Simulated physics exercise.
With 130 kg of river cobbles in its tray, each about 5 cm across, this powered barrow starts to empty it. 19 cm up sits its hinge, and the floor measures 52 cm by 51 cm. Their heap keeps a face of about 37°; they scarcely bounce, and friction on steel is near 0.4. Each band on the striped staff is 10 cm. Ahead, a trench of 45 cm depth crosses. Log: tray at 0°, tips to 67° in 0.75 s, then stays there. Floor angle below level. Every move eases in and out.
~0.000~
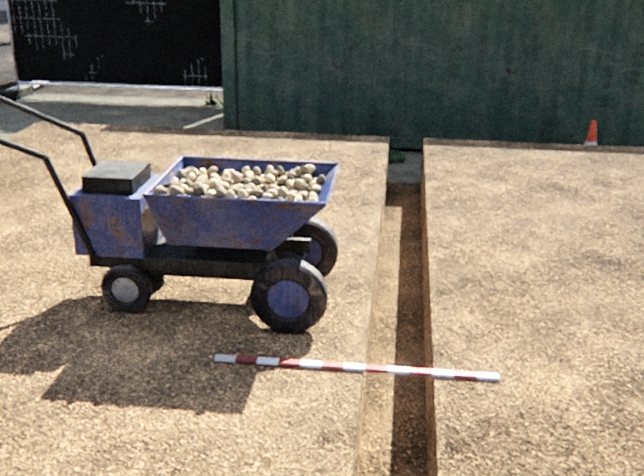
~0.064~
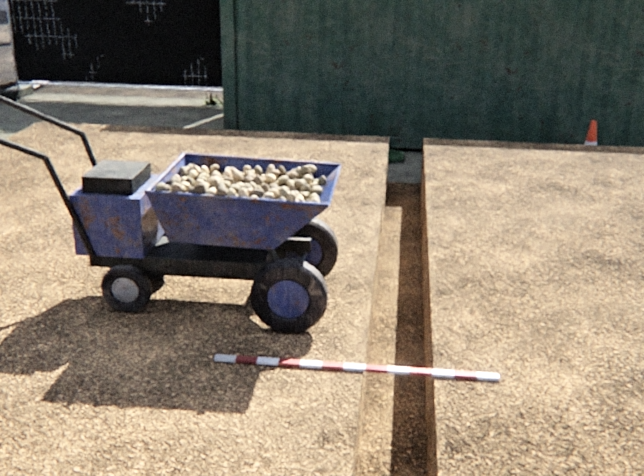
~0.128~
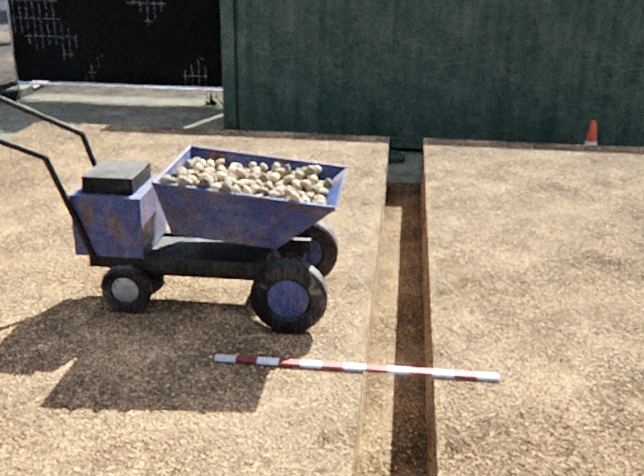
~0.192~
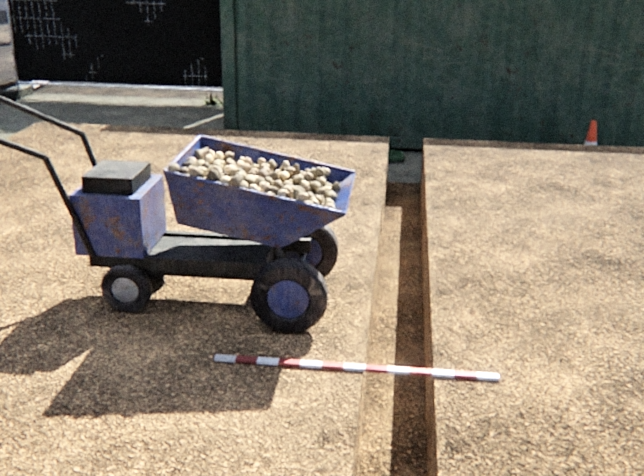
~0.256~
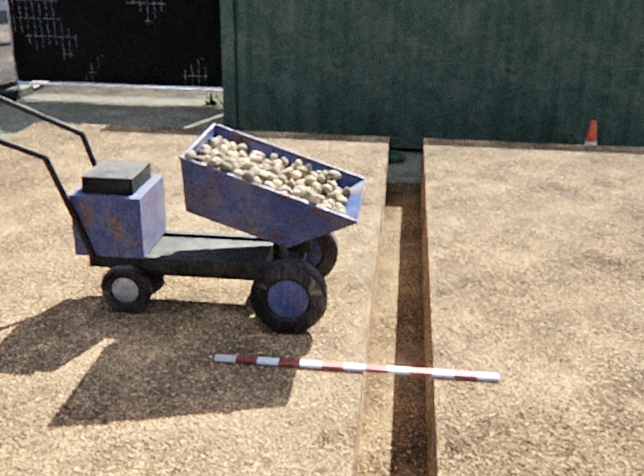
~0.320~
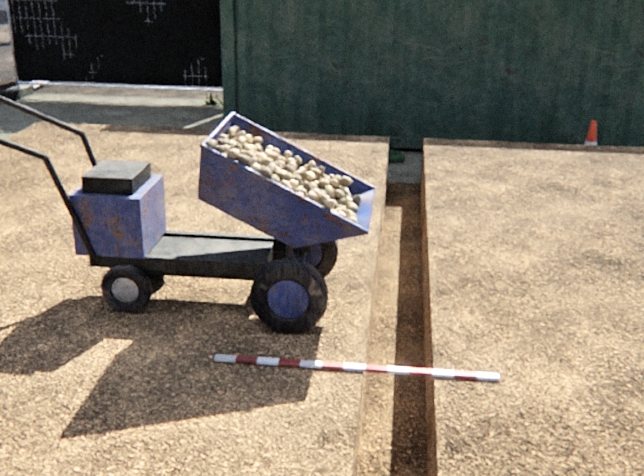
Blue powered barrow standing beside a narrow trench, its tray of pale cobbles steadily tilting down to the right as its rear rises.
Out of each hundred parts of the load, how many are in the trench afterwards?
About 39 out of 100.
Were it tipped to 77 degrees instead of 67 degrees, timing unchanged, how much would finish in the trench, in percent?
The trench would hold about 45% of it.
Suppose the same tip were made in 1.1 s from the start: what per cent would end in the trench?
Expected share: Around 45%.
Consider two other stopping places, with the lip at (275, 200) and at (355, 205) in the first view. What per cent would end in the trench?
I'd say some 90 per cent and some 15 per cent.
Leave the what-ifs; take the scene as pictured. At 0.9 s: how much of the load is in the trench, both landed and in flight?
Close to 15 per cent at that time.
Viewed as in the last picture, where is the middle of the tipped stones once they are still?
Roughly (457, 311), I'd say.
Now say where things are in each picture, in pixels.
The first frame shows lip at (326, 205), floor tilted 0°, highest stones at (253, 175).
The second frame shows lip at (328, 206), floor tilted 1°, highest stones at (240, 175); the stones move at 0.3 m/s on average.
In the third frame, the tray is at 5°, its lip at (335, 209); the top of the load is at (201, 168); the stones move at 0.7 m/s on average.
The fourth frame shows lip at (345, 214), floor tilted 11°, highest stones at (206, 157); the stones move at 0.9 m/s on average.
The fifth frame shows lip at (357, 222), floor tilted 18°, highest stones at (219, 147); the stones move at 1.1 m/s on average.
In the sixth frame, the tray is at 26°, its lip at (368, 233); the top of the load is at (234, 137); the stones move at 1.2 m/s on average.
After 0.6 s the floor is at 56°; 100 % in the tray; the foremost stones are at (391, 252).
After 0.9 s the floor is at 67°; 72 % in the tray, 13 % in the trench, 16 % past the trench; the foremost stones are at (464, 315).
After 1.2 s the floor is at 67°; 18 % in the tray, 24 % in the trench, 58 % past the trench; the foremost stones are at (607, 347).
After 3.2 s the floor is at 67°; 0 % in the tray, 39 % in the trench, 61 % past the trench; the foremost stones are past the picture's edge.
